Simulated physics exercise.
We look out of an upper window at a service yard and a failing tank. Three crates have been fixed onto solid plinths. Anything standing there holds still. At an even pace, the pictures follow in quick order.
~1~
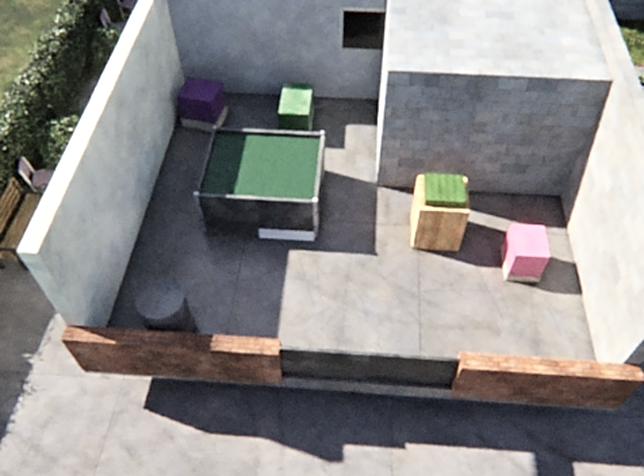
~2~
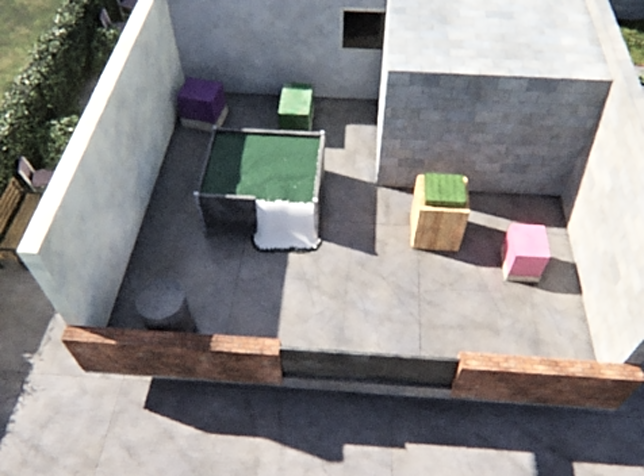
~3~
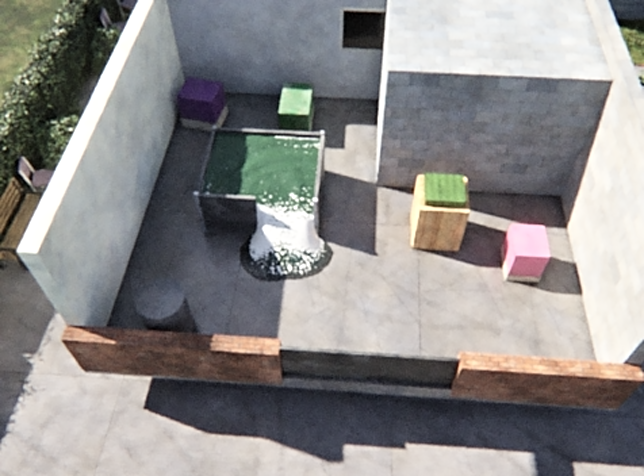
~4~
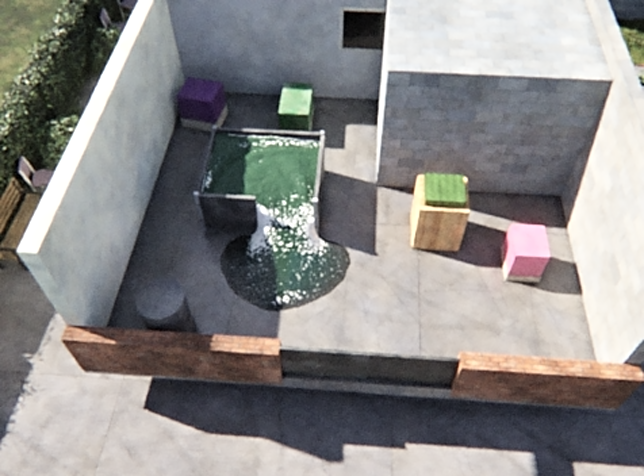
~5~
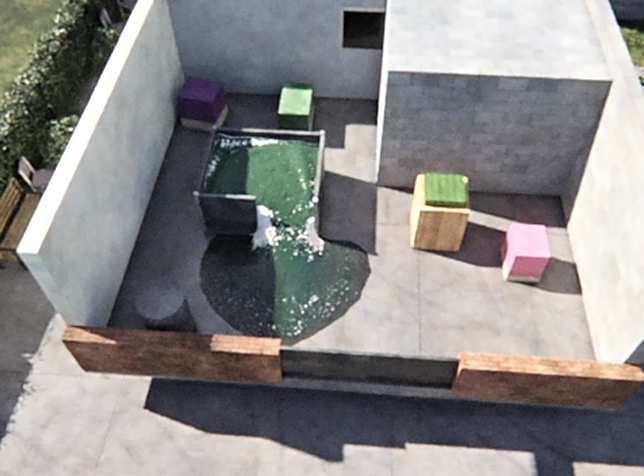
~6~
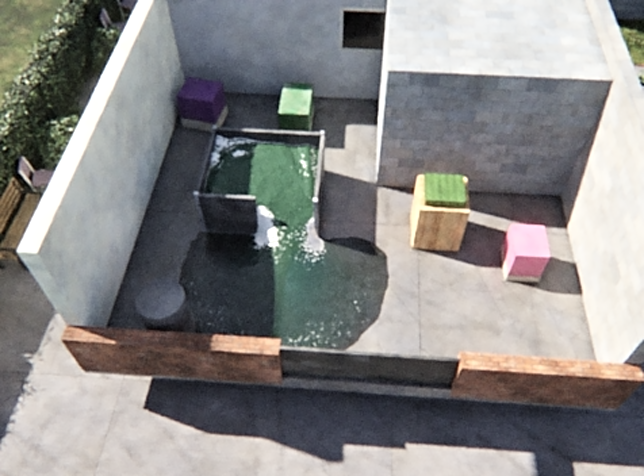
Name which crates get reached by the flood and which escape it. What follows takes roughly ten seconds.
The pink crate meets the water, the purple crate never meets the water, the green crate never meets the water.
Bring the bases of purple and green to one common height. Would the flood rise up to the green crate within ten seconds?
Well, the green one stays untouched then.
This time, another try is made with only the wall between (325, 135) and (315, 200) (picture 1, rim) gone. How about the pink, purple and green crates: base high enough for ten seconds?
Here's how it goes: The pink crate is swamped, the purple crate is left untouched, and the green crate is swamped.
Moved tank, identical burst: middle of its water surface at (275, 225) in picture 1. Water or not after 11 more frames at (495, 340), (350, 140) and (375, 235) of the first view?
First drenched; next unwetted; last unwetted.
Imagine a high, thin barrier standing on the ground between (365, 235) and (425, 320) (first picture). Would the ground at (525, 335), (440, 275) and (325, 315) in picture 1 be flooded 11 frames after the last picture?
As listed: Wet, dry, covered.
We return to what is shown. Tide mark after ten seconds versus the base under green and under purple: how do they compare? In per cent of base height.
Peak levels: Approx. 70 % then 70 %.
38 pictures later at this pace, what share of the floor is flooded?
Roughly 85 per cent.
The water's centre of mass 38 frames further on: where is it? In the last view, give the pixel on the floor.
I'd say around (341, 255).
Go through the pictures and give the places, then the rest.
Still water in the open tank at (263, 166), in the first picture.
The front is at (319, 241), out from the gap at (286, 221), in the second picture.
Water pours out at (286, 223) and has run to (262, 275), in the third picture.
Water pours out at (287, 224) and has run to (271, 307), in the fourth picture.
Water pours out at (287, 224) and has run to a hidden place, in the fifth picture.
Water pours out at (287, 224) and has run to a hidden place, in the sixth picture.
A moment on, water covers 30 % of the floor; the pink crate not reached, the purple crate not reached, the green crate not reached.
Next, water covers 40 % of the floor; the pink crate not reached, the purple crate not reached, the green crate not reached.
Then, water covers 55 % of the floor; the pink crate water round its plinth, the purple crate not reached, the green crate not reached.
Later, water covers 85 % of the floor; the pink crate water round its plinth, the purple crate water round its plinth, the green crate water round its plinth.
In the end, water covers 100 % of the floor; the pink crate was topped, the purple crate stayed above the water, the green crate stayed above the water.
